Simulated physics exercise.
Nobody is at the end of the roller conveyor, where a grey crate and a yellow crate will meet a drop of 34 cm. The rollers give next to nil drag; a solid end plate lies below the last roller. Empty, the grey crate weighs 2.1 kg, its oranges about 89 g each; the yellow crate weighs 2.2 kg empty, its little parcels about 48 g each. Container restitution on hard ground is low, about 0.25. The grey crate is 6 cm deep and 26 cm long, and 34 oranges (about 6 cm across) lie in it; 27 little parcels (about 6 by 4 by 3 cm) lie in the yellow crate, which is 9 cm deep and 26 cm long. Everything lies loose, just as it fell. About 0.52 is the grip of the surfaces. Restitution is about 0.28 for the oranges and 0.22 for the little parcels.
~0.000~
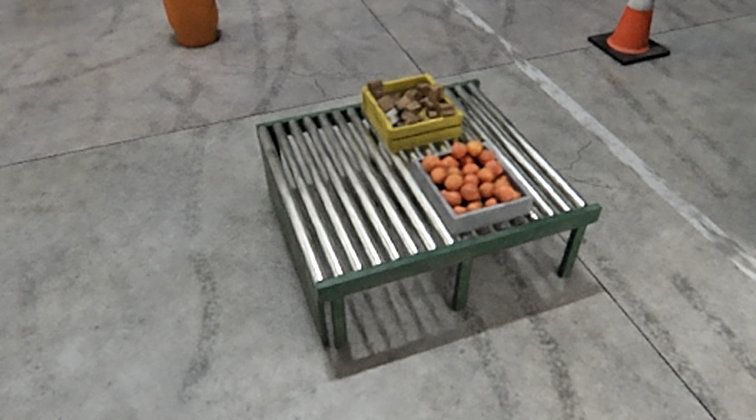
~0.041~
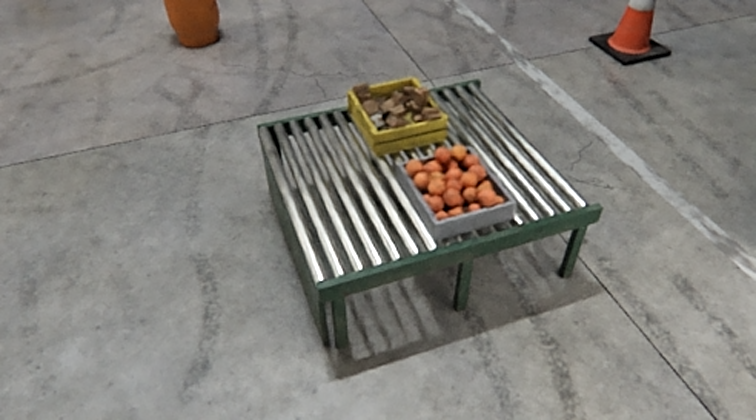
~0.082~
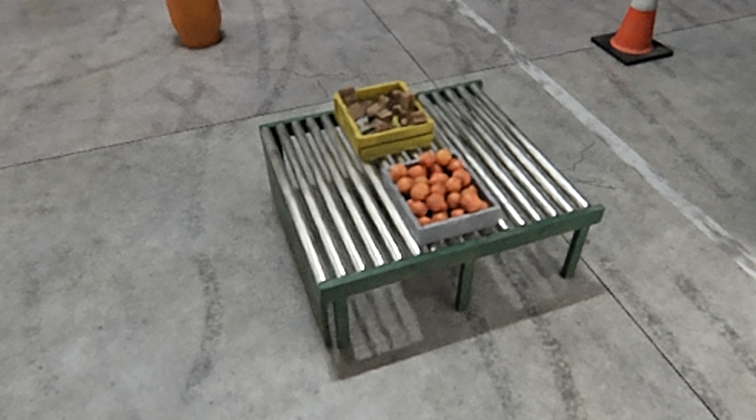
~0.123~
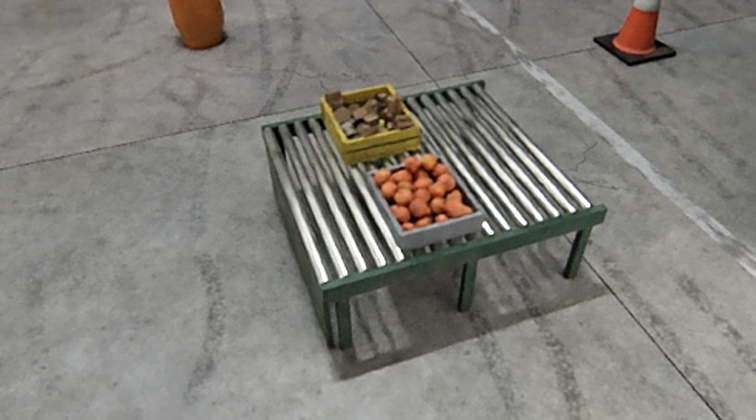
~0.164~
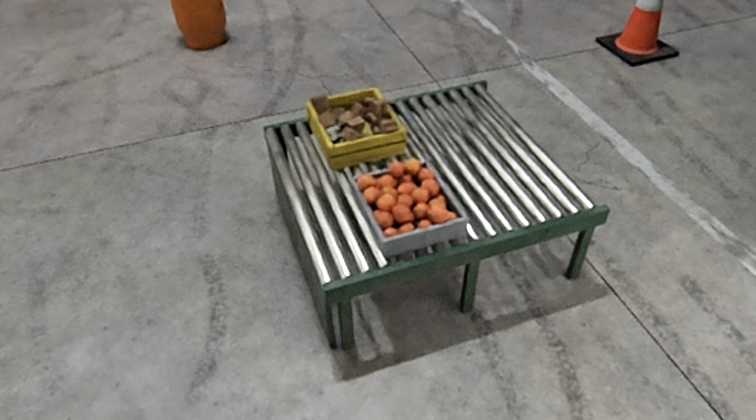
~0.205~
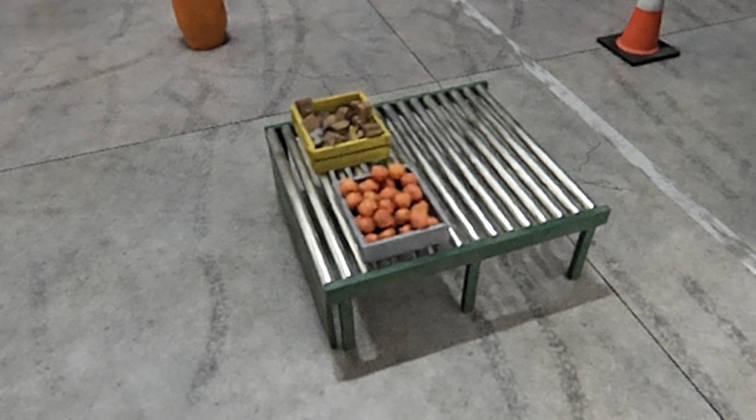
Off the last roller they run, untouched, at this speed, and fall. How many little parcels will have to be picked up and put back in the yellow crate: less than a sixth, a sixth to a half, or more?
The yellow crate loses less than a sixth of its little parcels.
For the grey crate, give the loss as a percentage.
Lost from the grey crate: 20 percent.
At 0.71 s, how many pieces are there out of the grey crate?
Count for the grey crate: Roughly 3.
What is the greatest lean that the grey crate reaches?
Peak lean: Roughly 30°.
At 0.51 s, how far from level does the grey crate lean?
The tilt comes to some 10 degrees.
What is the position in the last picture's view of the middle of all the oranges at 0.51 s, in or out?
I'd put the middle close to (238, 255).
After 0.26 s, the overhang begins.
After 0.51 s, the grey crate leans 12° with 0 of 34 out and the yellow crate leans 12° with 0 of 27 out.
After 0.71 s, the grey crate leans 6° with 3 of 34 out and the yellow crate is level with 0 of 27 out.
After 1.06 s, the grey crate is level with 8 of 34 out and the yellow crate is level with 1 of 27 out.
When it is over (at 1.17 s), the grey crate is level with 8 of 34 out and the yellow crate is level with 1 of 27 out. Asked share, 1 of 27, 4 per cent.
